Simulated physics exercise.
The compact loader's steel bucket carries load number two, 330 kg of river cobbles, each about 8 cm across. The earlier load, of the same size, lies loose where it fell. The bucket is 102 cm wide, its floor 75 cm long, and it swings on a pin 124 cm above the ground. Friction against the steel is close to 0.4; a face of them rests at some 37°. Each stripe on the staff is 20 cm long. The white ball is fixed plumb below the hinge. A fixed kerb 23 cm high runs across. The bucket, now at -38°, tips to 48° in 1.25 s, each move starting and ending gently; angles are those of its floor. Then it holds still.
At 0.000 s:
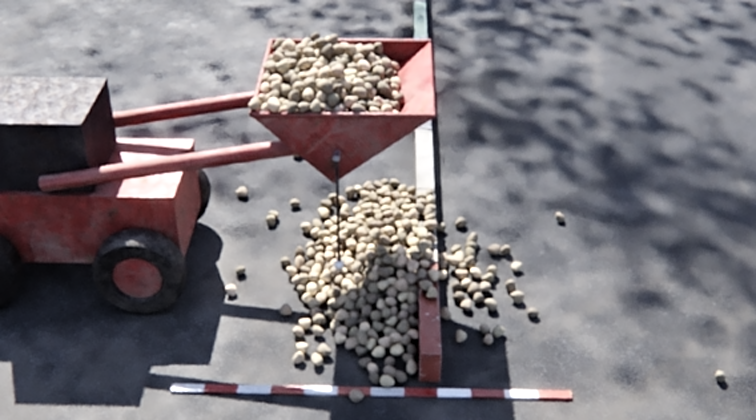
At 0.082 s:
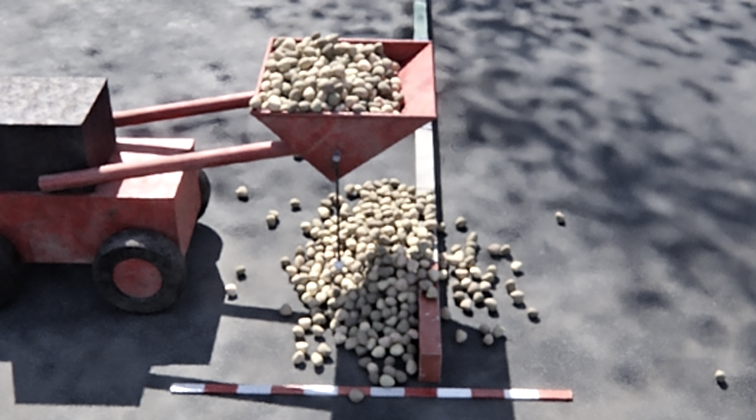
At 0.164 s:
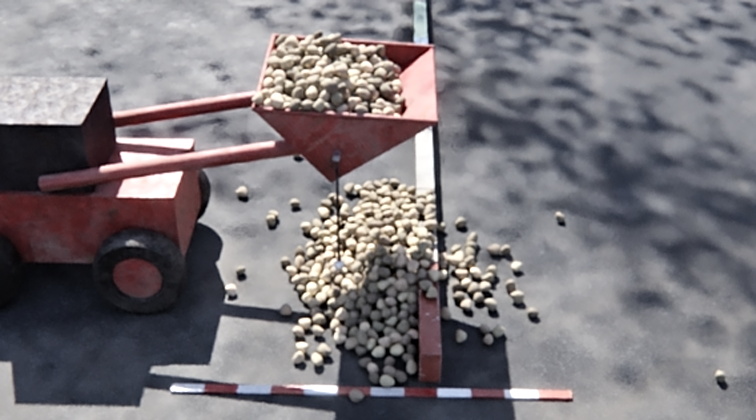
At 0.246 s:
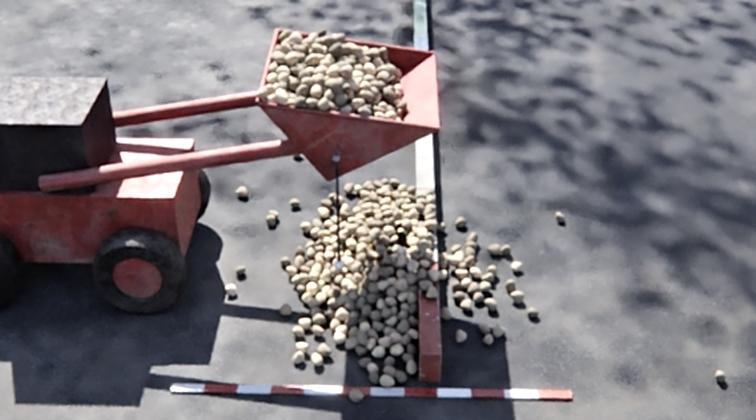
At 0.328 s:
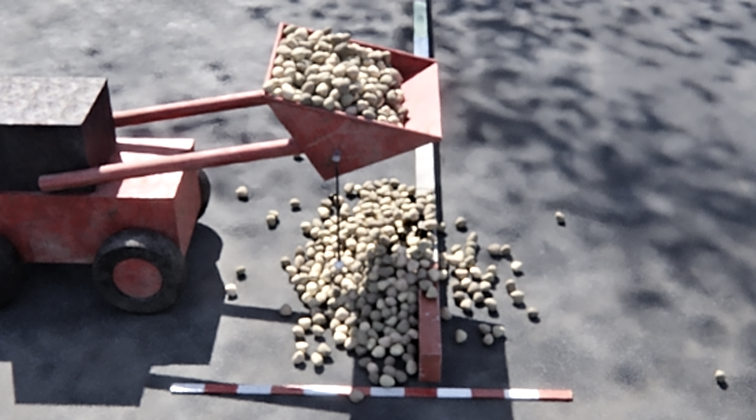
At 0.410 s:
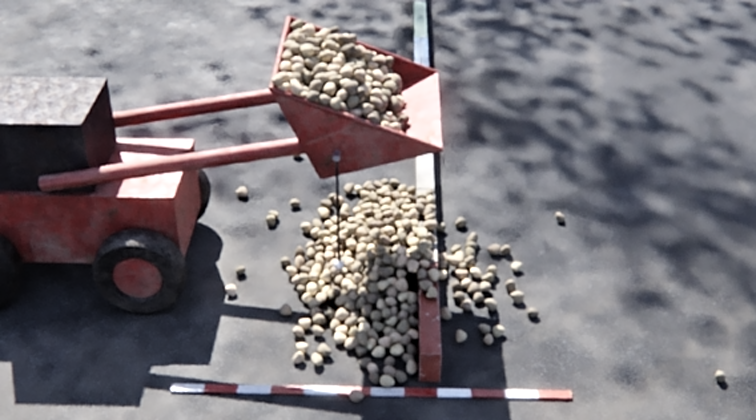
A red compact loader standing still, slowly tilting its raised bucket of pale stones to the right above a loose heap.
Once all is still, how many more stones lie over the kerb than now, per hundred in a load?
Roughly 83 per cent of a load more.
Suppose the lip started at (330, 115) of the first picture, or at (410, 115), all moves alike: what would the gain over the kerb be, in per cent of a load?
About 0 and 50 per cent.
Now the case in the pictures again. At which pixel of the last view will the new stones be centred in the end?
Around (481, 263).
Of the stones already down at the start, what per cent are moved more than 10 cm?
Roughly 5 per cent of them.
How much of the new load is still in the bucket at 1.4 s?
Roughly 20 per cent is still inside.
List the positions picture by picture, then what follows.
In the first picture, the bucket is at -38°, its lip at (434, 116); the top of the load is at (313, 52). The earlier load is highest near (412, 244), 31 cm above ground level, 93 % on this side of the kerb, 7 % over the kerb.
In the second picture, the bucket is at -37°, its lip at (435, 117); the top of the load is at (309, 52); the stones move at 0.1 m/s on average.
In the third picture, the bucket is at -34°, its lip at (437, 122); the top of the load is at (304, 51); the stones move at 0.2 m/s on average.
The fourth picture shows lip at (439, 129), floor tilted -29°, highest stones at (307, 50); the stones move at 0.3 m/s on average.
In the fifth picture, the bucket is at -23°, its lip at (441, 139); the top of the load is at (299, 48); the stones move at 0.3 m/s on average.
In the sixth picture, the bucket is at -16°, its lip at (442, 150); the top of the load is at (304, 43); the stones move at 0.4 m/s on average.
After 0.9 s the floor is at 35°; in per cent of one load, 91 in the bucket, 101 on this side of the kerb, 7 over the kerb; the foremost stones are at (542, 279).
After 1.4 s the floor is at 48°; in per cent of one load, 19 in the bucket, 128 on this side of the kerb, 53 over the kerb; the foremost stones are at (553, 273).
After 1.7 s the floor is at 48°; in per cent of one load, 0 in the bucket, 117 on this side of the kerb, 84 over the kerb; the foremost stones are at (626, 285).
After 4.2 s the floor is at 48°; in per cent of one load, 0 in the bucket, 110 on this side of the kerb, 91 over the kerb; the foremost stones are at (711, 288). Net gain over the kerb, 83.
